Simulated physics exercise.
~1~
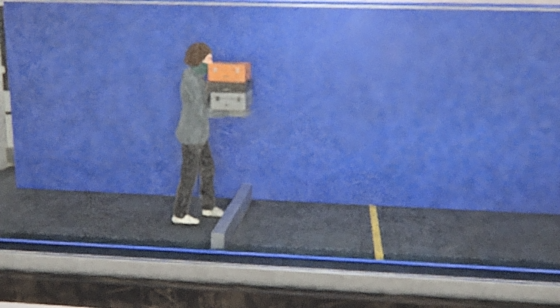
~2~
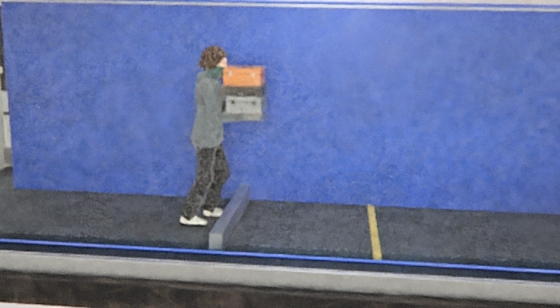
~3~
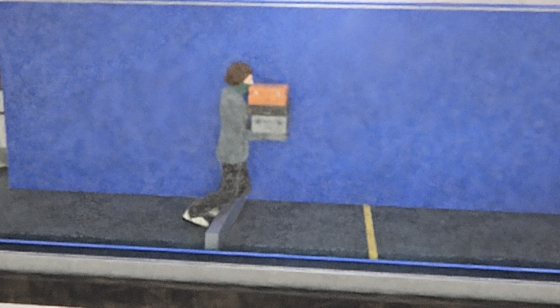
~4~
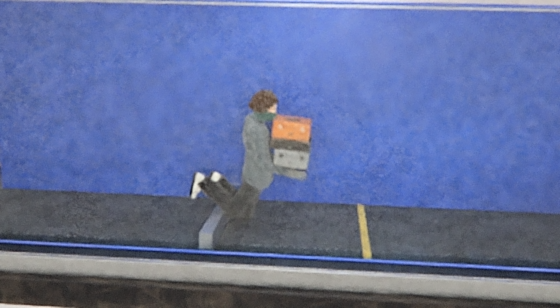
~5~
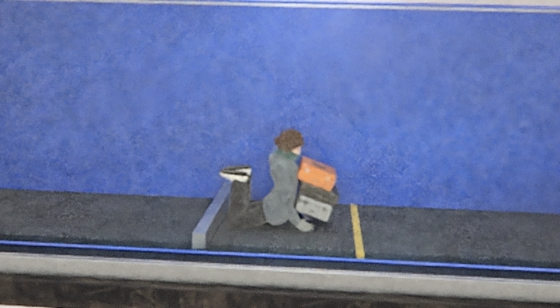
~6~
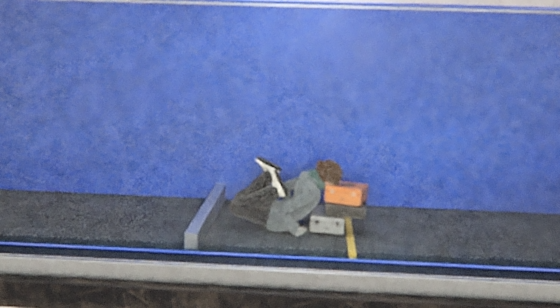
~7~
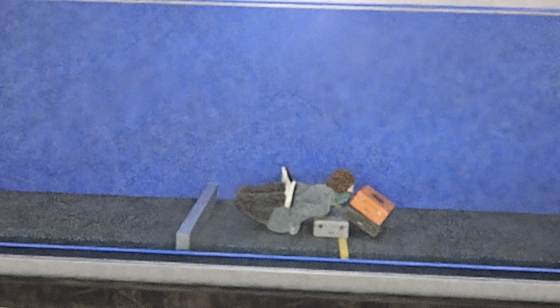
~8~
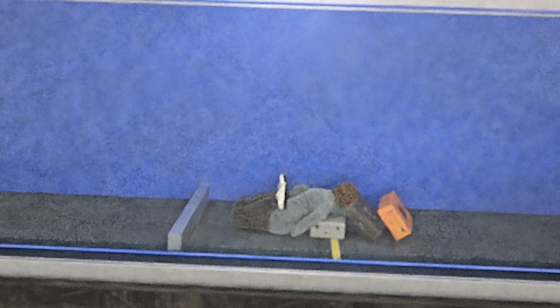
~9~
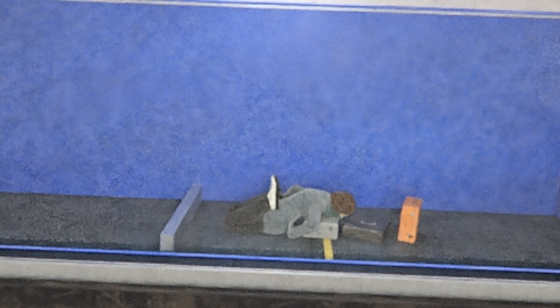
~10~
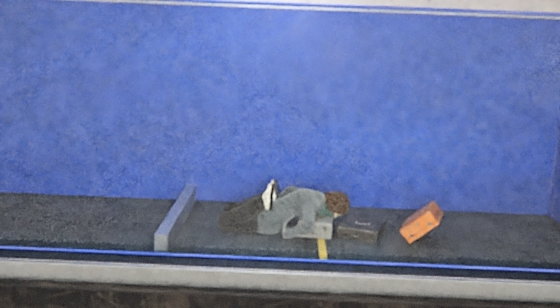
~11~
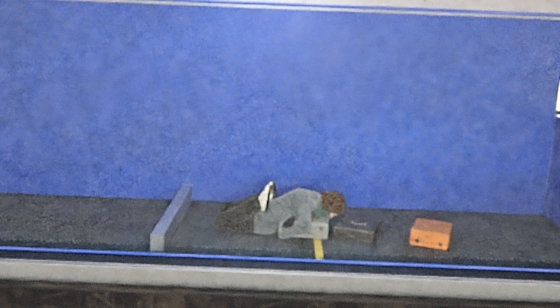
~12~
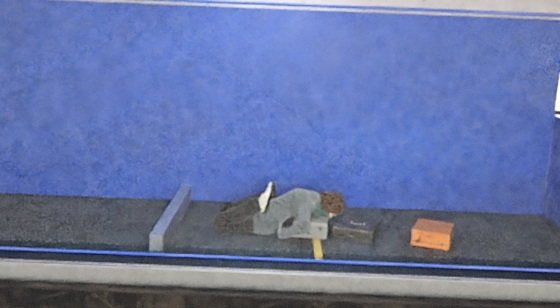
Person carrying three stacked toolboxes pitching forward over a low rail, sprawling face down as the orange box tumbles farthest right.
